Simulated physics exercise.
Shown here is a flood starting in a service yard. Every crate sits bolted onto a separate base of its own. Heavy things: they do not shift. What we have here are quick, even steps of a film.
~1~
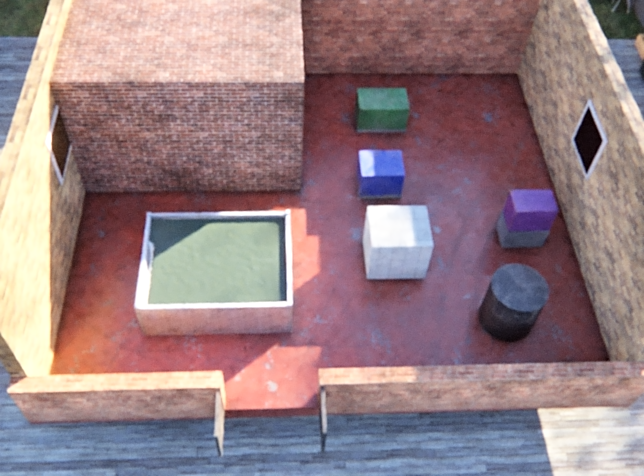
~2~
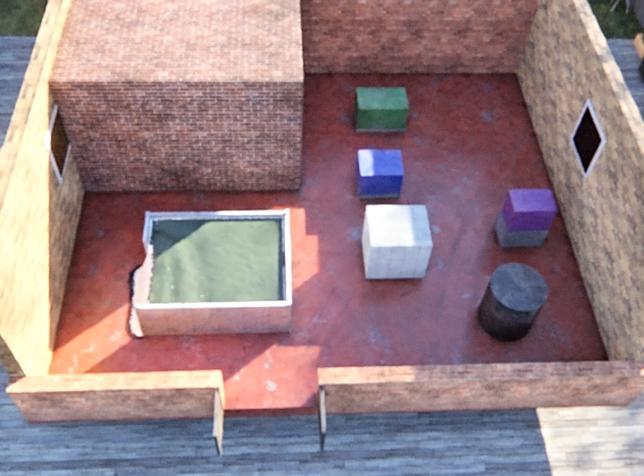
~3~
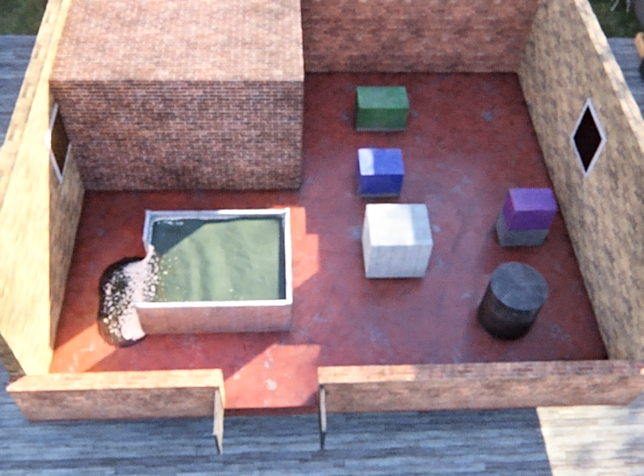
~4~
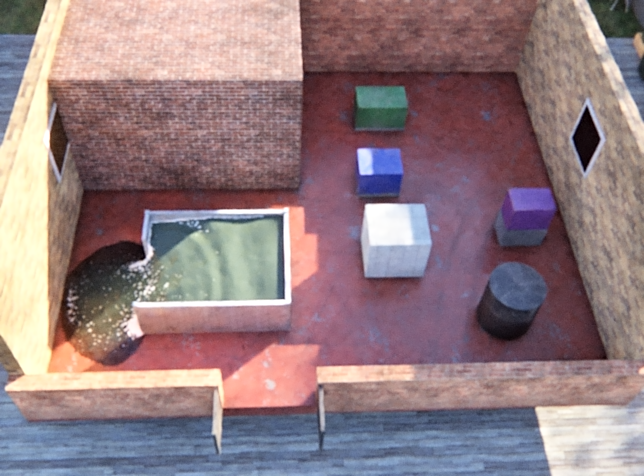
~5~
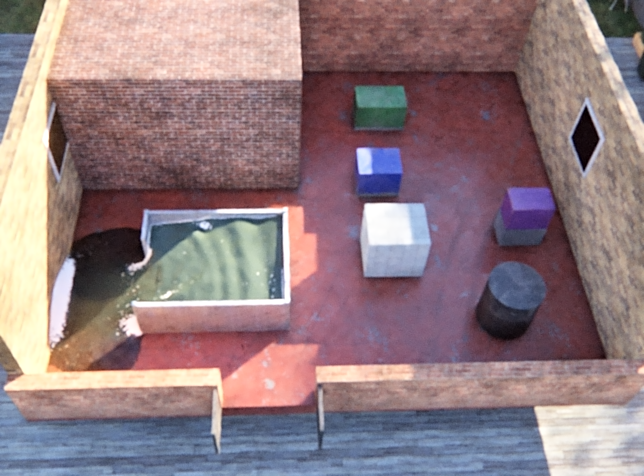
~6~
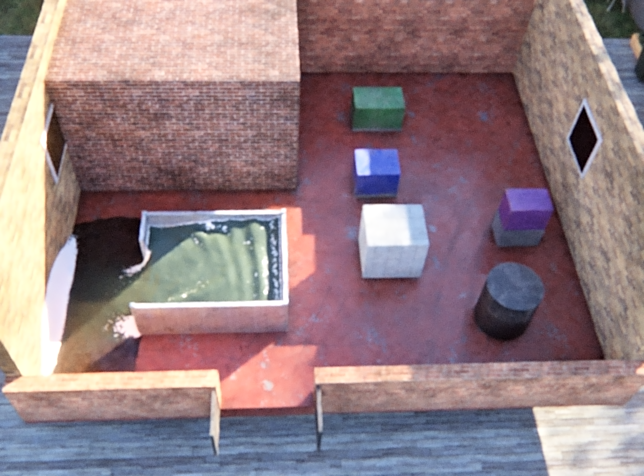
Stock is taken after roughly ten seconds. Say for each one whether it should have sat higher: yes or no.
Green crate - no; purple crate - no; blue crate - yes.
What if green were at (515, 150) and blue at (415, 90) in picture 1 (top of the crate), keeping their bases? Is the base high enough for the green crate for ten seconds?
As I see it, the green is overtopped within the ten seconds.
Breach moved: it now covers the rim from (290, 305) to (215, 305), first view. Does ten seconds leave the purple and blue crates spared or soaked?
Observed: Purple crate stays clear; blue crate stays clear.
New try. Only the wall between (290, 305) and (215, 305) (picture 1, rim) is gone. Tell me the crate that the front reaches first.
My pick is the purple one.
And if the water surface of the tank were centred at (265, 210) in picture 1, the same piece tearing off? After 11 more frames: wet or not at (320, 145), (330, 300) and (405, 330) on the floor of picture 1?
As listed: Dry, dry, dry.
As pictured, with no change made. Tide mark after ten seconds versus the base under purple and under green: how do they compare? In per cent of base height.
30 and 50 per cent, roughly.
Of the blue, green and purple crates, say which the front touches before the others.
I'd pick the crate marked blue.
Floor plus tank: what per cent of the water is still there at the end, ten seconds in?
96 % or so.
A moment on, water covers 10 % of the floor; the green crate not reached, the purple crate not reached, the blue crate not reached.
Next, water covers 20 % of the floor; the green crate not reached, the purple crate not reached, the blue crate not reached.
Then, water covers 40 % of the floor; the green crate not reached, the purple crate not reached, the blue crate water round its plinth.
Later, water covers 65 % of the floor; the green crate water round its plinth, the purple crate water round its plinth, the blue crate water round its plinth.
In the end, water covers 90 % of the floor; the green crate stayed above the water, the purple crate stayed above the water, the blue crate was topped.
